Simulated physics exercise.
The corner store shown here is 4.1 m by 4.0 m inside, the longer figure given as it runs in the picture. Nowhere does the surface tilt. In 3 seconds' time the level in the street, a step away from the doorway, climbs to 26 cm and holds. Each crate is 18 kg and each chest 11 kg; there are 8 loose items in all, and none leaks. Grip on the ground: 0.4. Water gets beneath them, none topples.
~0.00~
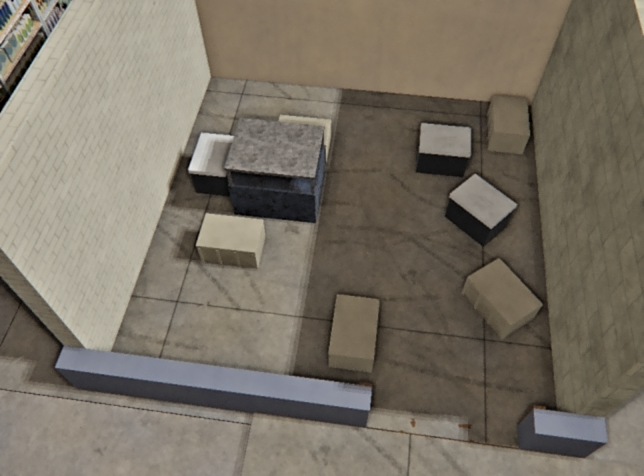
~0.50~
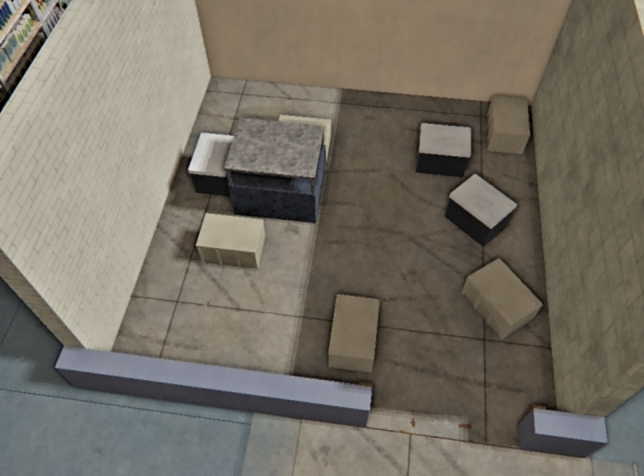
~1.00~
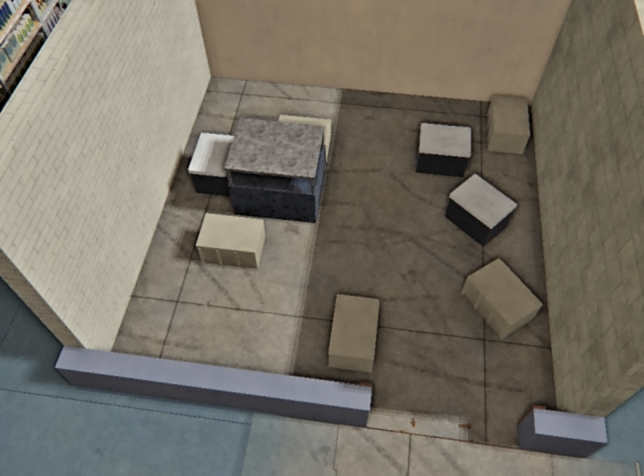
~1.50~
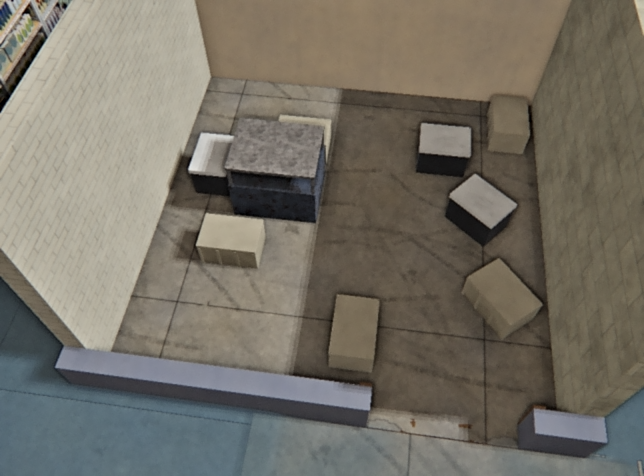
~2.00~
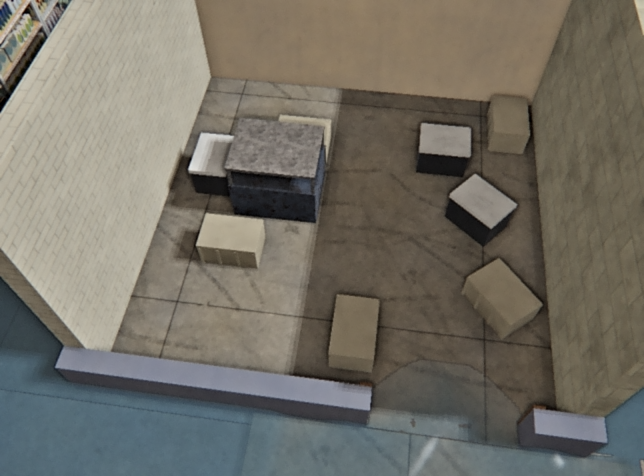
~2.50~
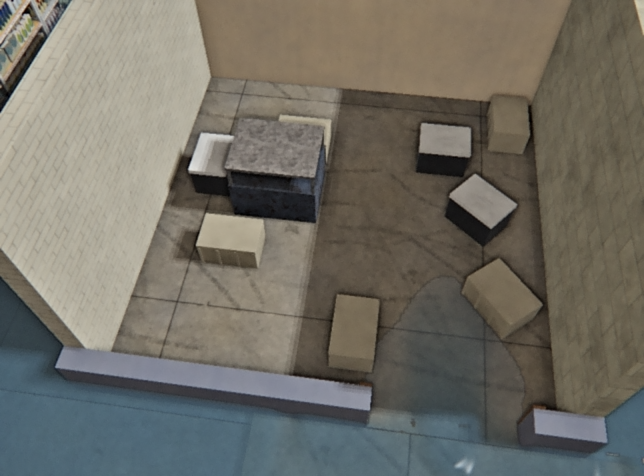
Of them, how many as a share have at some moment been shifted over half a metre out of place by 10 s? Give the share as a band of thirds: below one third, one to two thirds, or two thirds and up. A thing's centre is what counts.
The share is two thirds and up.
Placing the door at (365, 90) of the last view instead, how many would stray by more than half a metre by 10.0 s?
That gives 8 of them.
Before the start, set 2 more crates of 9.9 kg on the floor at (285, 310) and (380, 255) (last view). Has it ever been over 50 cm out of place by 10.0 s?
Order as asked - inside the cutoff and beyond the cutoff.
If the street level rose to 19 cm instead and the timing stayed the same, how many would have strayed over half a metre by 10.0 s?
So the tally would be 4.
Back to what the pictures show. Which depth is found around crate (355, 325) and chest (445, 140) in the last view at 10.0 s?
7 and 16 cm.
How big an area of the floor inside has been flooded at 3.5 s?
Wet area: Approx. 4.0 m2.
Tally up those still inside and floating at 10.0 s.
Just then, the number is 6.
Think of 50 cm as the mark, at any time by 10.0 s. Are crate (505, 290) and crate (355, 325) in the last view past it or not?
First farther, then not as far.
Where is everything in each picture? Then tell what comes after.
A crate at (230, 232), on the bottom; a crate at (505, 291) rests on the ground; 0.0 m2 under water; 0 of 8 have shifted, in the first frame.
A crate at (230, 232) rests on the ground; a crate at (505, 291), on the bottom; water covers 0.0 m2; 0 of 8 have shifted, in the second frame.
A crate at (230, 232) rests on the ground; a crate at (505, 291), on the bottom; 0.0 m2 under water; 0 of 8 have shifted, in the third frame.
A crate at (230, 232), on the bottom; a crate at (505, 291), on the bottom; water covers 0.0 m2; 0 of 8 have shifted, in the fourth frame.
A crate at (230, 232), on the bottom; a crate at (505, 291) rests on the ground; water covers 0.5 m2; 0 of 8 have shifted, in the fifth frame.
A crate at (230, 232), on the bottom; a crate at (505, 291) rests on the ground; water covers 1.3 m2; 0 of 8 have shifted, in the sixth frame.
After 3.5 s 0 of 8 are over 50 cm from their spots; 0 afloat.
After 4.5 s 2 of 8 are over 50 cm from their spots; 0 afloat.
After 7.0 s 3 of 8 are over 50 cm from their spots; 4 afloat.
After 10.0 s 7 of 8 are over 50 cm from their spots, and 7 have been at some point; 6 afloat.
